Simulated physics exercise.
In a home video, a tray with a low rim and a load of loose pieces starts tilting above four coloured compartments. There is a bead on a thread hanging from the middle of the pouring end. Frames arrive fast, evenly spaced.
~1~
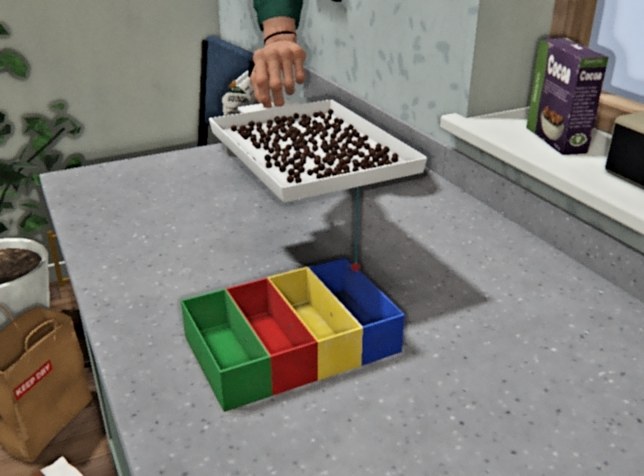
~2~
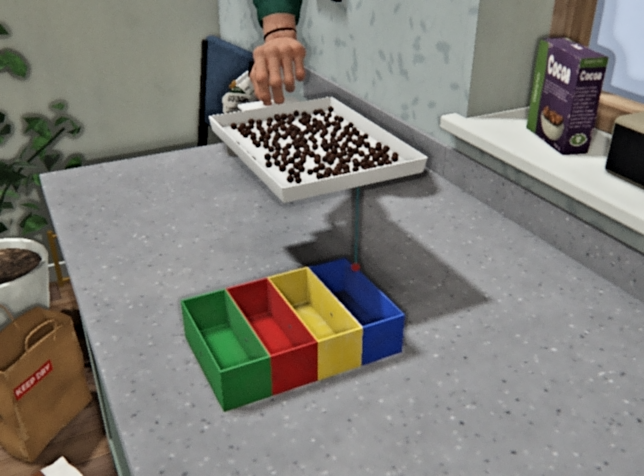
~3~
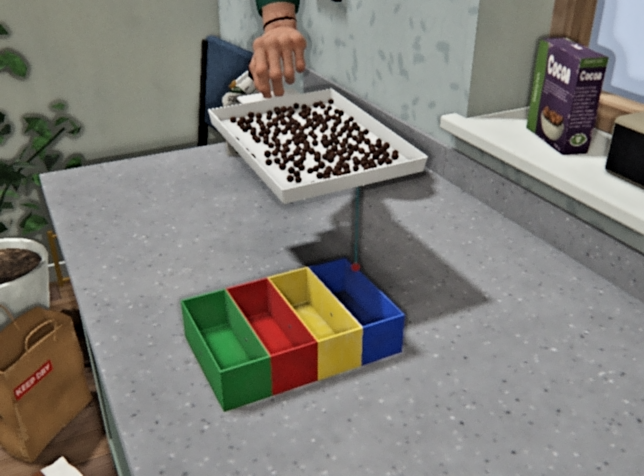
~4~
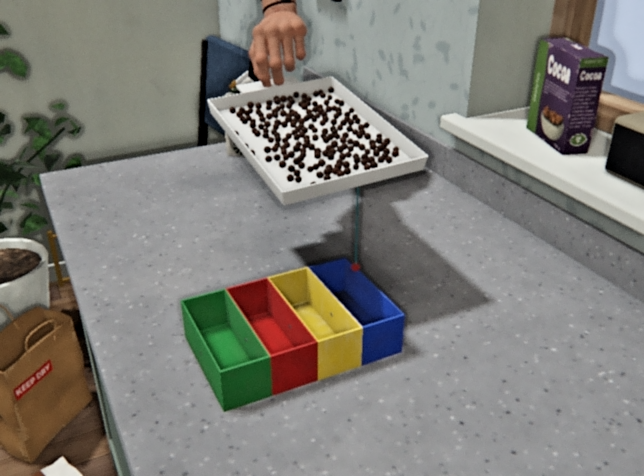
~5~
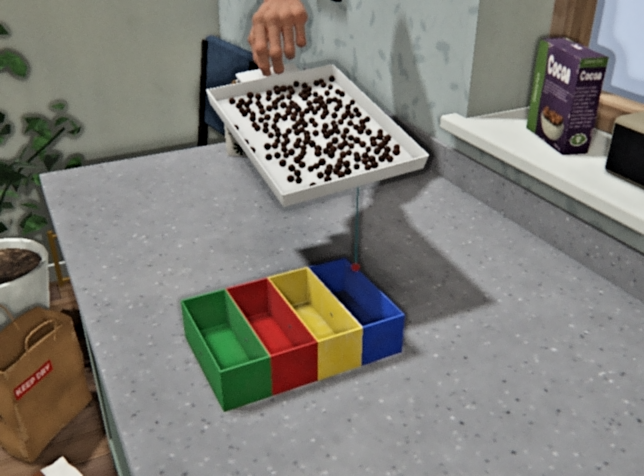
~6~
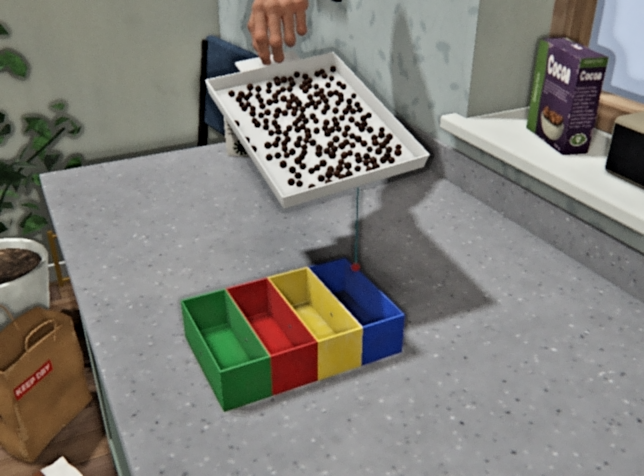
We see a hand at the back of a white tray of small dark balls above green, red, yellow and blue compartments; the tray's back edge rises steadily, tilting it toward its front left corner.
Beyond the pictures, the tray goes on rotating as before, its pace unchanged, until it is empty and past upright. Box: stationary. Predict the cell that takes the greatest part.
I would say the yellow cell.
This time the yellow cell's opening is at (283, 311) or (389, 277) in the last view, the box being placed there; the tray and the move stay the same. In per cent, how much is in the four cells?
Close to 80 in a hundred, followed by close to 80 in a hundred.
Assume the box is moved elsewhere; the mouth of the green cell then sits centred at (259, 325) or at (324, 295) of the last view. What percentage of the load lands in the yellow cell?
30 per cent the first time, 0 per cent the second time.
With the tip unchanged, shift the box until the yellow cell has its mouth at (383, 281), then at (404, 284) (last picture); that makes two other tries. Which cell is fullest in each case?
Try one: Green; try two: The green one.
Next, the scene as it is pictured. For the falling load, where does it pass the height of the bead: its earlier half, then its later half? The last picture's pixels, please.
At about (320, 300), then at (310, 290).
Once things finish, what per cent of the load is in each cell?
I'd put the green cell at 0 percent, the red cell at 20 percent, the yellow cell at 50 percent and the blue cell at 20 percent.
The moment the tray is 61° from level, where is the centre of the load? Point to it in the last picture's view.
Roughly at (320, 173).
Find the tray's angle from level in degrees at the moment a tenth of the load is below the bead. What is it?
Roughly 70 degrees.
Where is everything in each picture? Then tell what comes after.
In the first picture, corners of the pouring end at (284, 186) and (424, 157), level; middle of the load at (315, 142), chocolate balls; bead on its thread at (356, 267); green cell at (246, 380); red cell at (295, 365); yellow cell at (340, 350); blue cell at (383, 336).
In the second picture, corners of the pouring end at (284, 187) and (424, 157), level; middle of the load at (315, 141).
In the third picture, corners of the pouring end at (284, 188) and (424, 156), tipped barely, lowest at the left corner; middle of the load at (315, 137).
In the fourth picture, corners of the pouring end at (284, 190) and (425, 155), tipped a little, lowest at the left corner; middle of the load at (315, 130).
In the fifth picture, corners of the pouring end at (284, 193) and (425, 154), tipped a little, lowest at the left corner; middle of the load at (315, 125).
In the sixth picture, corners of the pouring end at (284, 195) and (426, 154), tipped clearly, lowest at the left corner; middle of the load at (316, 121), nearly all on the move; green cell at (246, 380); red cell at (295, 365); yellow cell at (340, 350); blue cell at (383, 336).
Soon, tray tipped steeply; most on the tray; a stray few in the yellow cell; a stray few in the blue cell; a stray few in the red cell; a small part falling or outside the box.
A while on, tray tipped right over; about a third on the tray; about a quarter in the yellow cell; a small part in the blue cell; a small part in the red cell; a stray few in the green cell; about a quarter falling or outside the box.
Towards the end, tray tipped past a quarter turn; about half in the yellow cell; about a quarter in the blue cell; a small part in the red cell; a stray few in the green cell; a small part falling or outside the box.
Finally, tray tipped past a quarter turn; about half in the yellow cell; about a quarter in the blue cell; a small part in the red cell; a stray few in the green cell; a small part outside the box.
